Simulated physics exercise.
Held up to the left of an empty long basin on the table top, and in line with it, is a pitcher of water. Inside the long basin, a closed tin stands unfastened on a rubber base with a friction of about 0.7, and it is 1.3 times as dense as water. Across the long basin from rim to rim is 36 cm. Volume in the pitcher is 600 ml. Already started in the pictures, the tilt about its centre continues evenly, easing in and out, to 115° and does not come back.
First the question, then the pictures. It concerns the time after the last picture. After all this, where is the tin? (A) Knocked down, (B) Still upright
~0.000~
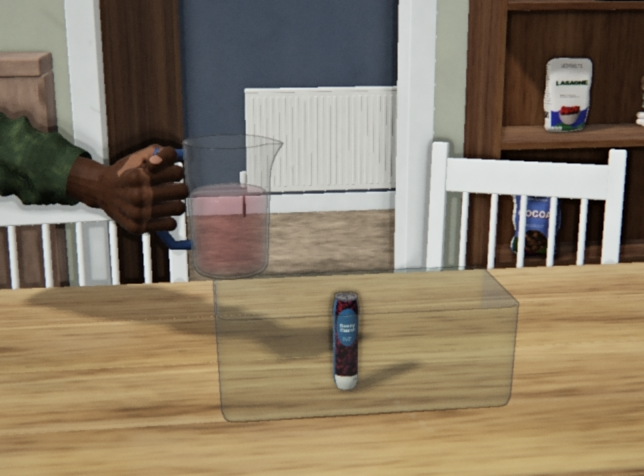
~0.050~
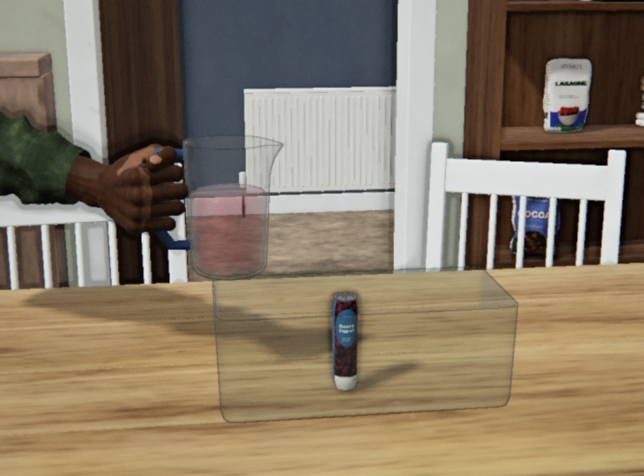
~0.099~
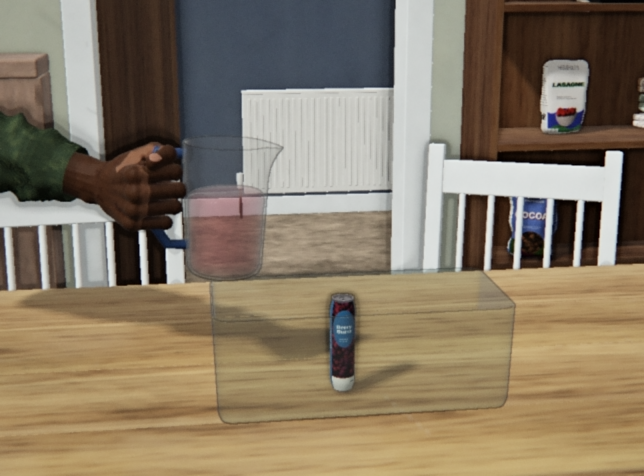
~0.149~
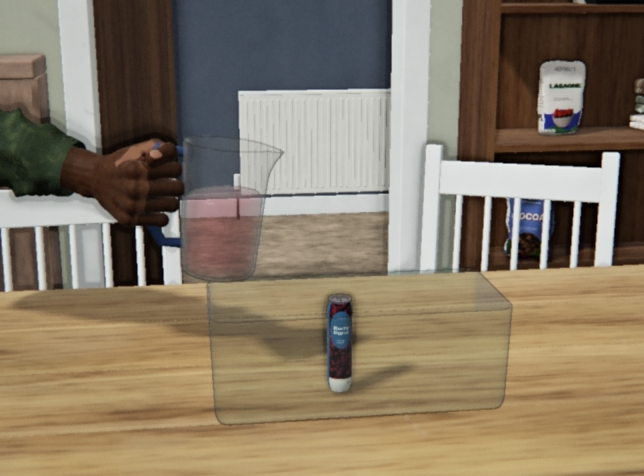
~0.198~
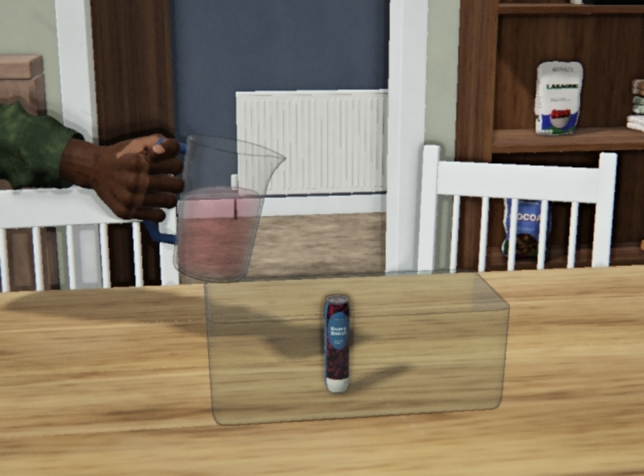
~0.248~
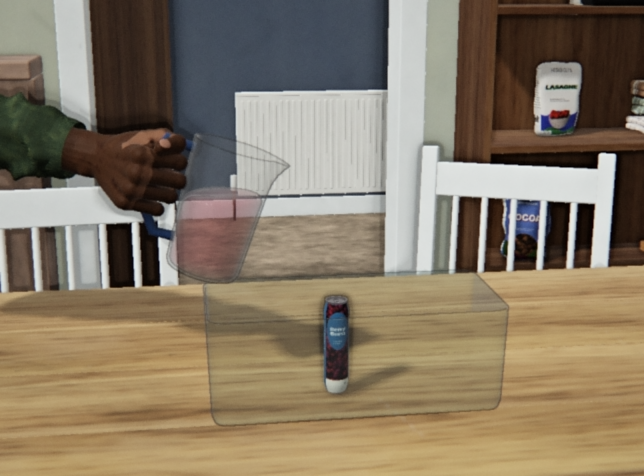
A, knocked down.
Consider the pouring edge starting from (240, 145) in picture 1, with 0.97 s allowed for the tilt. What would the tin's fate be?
Then it stays on its base.
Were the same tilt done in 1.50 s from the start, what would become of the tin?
Result: Tin tipped over.
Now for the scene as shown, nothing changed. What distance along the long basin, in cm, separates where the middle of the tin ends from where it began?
9.0 cm.
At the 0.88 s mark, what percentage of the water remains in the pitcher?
30 per cent or thereabouts.
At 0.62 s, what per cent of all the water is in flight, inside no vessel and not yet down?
It comes to roughly 7 per cent.
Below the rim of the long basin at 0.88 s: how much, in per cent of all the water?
My estimate is about 56 percent.
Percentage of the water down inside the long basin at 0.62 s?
Near 0 in a hundred.
Then, 0.62 s in, the tilt is 81° and 93 per cent is still to pour; the tin stands where it began.
Then, 0.88 s in, the tilt is 113° and 29 per cent is still to pour; the tin leans 6°.
Then, 1.16 s in, the tilt is 115° and 0 per cent is still to pour; the tin lies on its side.
Then, 1.47 s in, the tilt is 115° and 0 per cent is still to pour; the tin lies on its side.
Finally, the tin lies on its side.
